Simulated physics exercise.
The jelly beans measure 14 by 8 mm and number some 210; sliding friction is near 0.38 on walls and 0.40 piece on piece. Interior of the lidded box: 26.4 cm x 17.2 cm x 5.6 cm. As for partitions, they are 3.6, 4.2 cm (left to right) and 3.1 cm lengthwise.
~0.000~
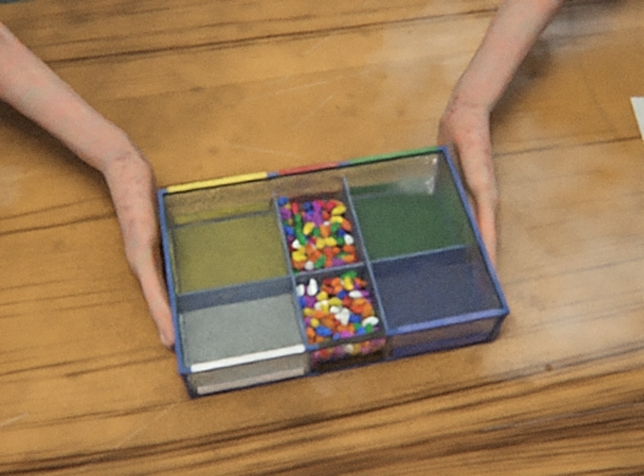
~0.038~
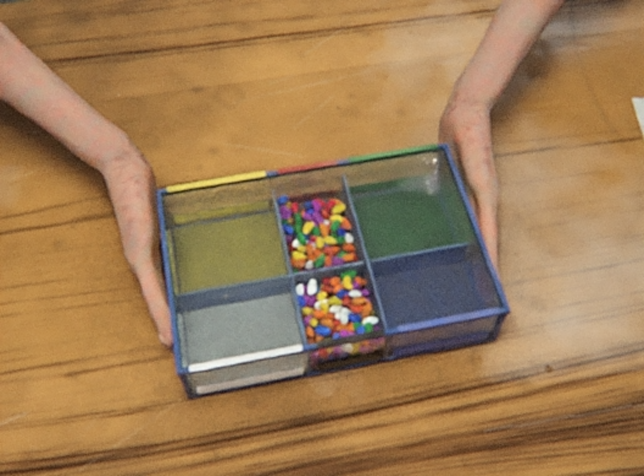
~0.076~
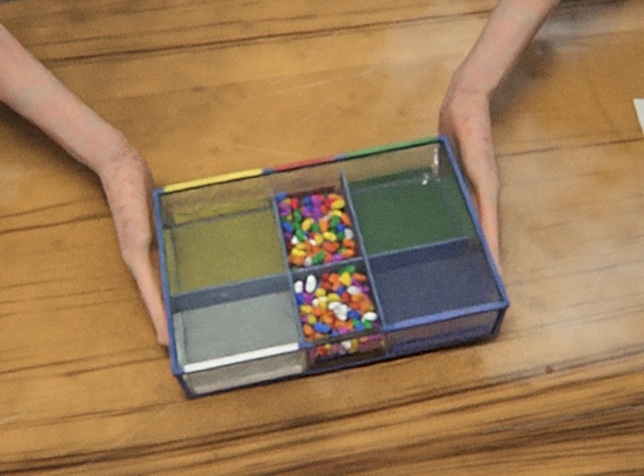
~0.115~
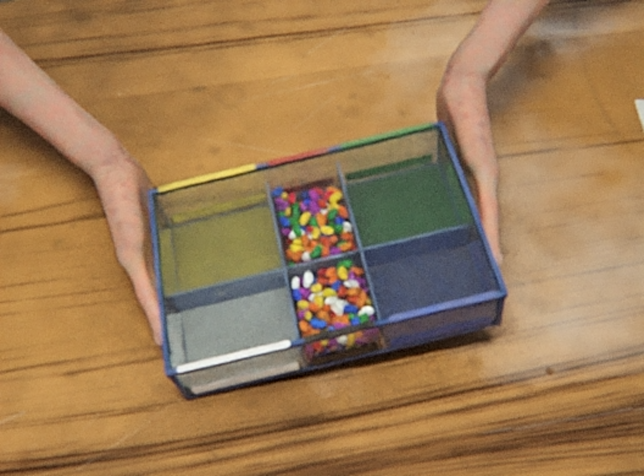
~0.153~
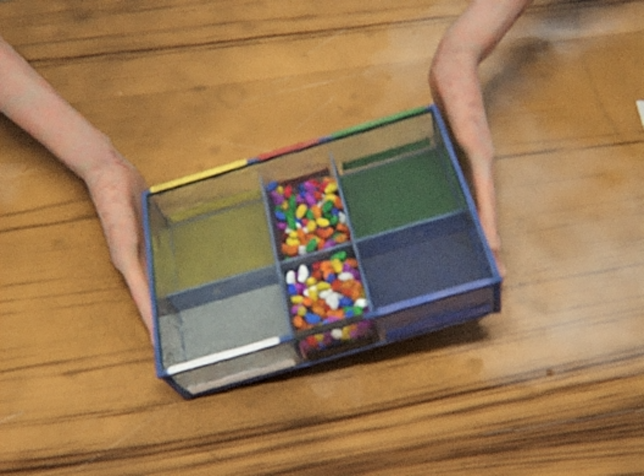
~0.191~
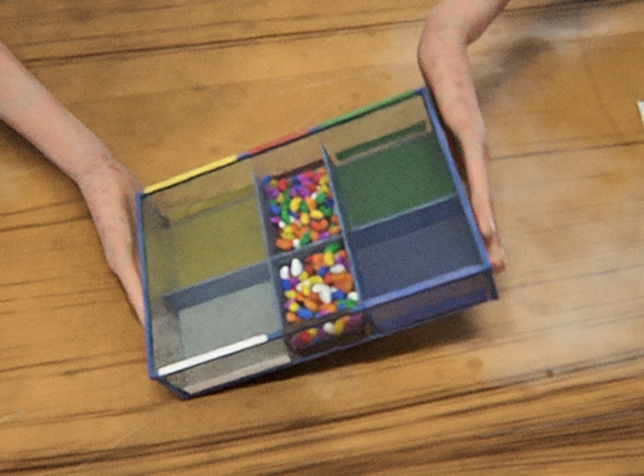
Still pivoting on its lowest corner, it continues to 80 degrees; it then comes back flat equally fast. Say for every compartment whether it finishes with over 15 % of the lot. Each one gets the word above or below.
Results: Red above; blue below; green below; yellow above; white above; black above.
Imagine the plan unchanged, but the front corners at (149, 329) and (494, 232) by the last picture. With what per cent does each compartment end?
Final shares: Red 40%, blue 0%, green 0%, yellow 30%, white 0%, black 25%.
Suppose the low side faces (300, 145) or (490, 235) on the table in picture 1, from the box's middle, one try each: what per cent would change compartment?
I'd put it at about 40 per cent for the first tilt and about 15 per cent for the second.
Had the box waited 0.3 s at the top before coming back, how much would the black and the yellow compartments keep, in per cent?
Result - black: 30 %; yellow: 15 %.
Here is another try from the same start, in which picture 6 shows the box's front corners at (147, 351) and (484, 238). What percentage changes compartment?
I'd say close to 35 in a hundred.
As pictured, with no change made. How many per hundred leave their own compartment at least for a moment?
About 45 per cent.
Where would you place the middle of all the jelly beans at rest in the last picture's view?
(299, 296).
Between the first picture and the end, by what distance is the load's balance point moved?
I'd say close to 6.0 cm in total.
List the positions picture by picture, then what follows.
In the first frame, box tilt 0 degrees, front corners at (184, 370) and (504, 310); red 40 %, black 60 %.
In the second frame, box tilt 1 degrees, front corners at (182, 370) and (504, 309).
In the third frame, box tilt 4 degrees, front corners at (178, 370) and (504, 303), lowest corner left back.
In the fourth frame, box tilt 8 degrees, front corners at (171, 371) and (502, 292), lowest corner left back.
In the fifth frame, box tilt 14 degrees, front corners at (162, 372) and (495, 279), lowest corner left back.
In the sixth frame, box tilt 19 degrees, front corners at (154, 374) and (485, 265), lowest corner left back; red 40 %, black 60 %. The box's pace is about 150 degrees a second.
Then, at 0.70 s, tilt 79 degrees; red 35 %, yellow 5 %, white 10 %, black 50 %.
Then, at 1.04 s, tilt 33 degrees; red 25 %, yellow 20 %, white 25 %, black 30 %.
Then, at 1.47 s, tilt 0 degrees; red 25 %, yellow 20 %, white 25 %, black 30 %.
At rest (2.1 s), red 25 %, blue 0 %, green 0 %, yellow 20 %, white 25 %, black 30 %.
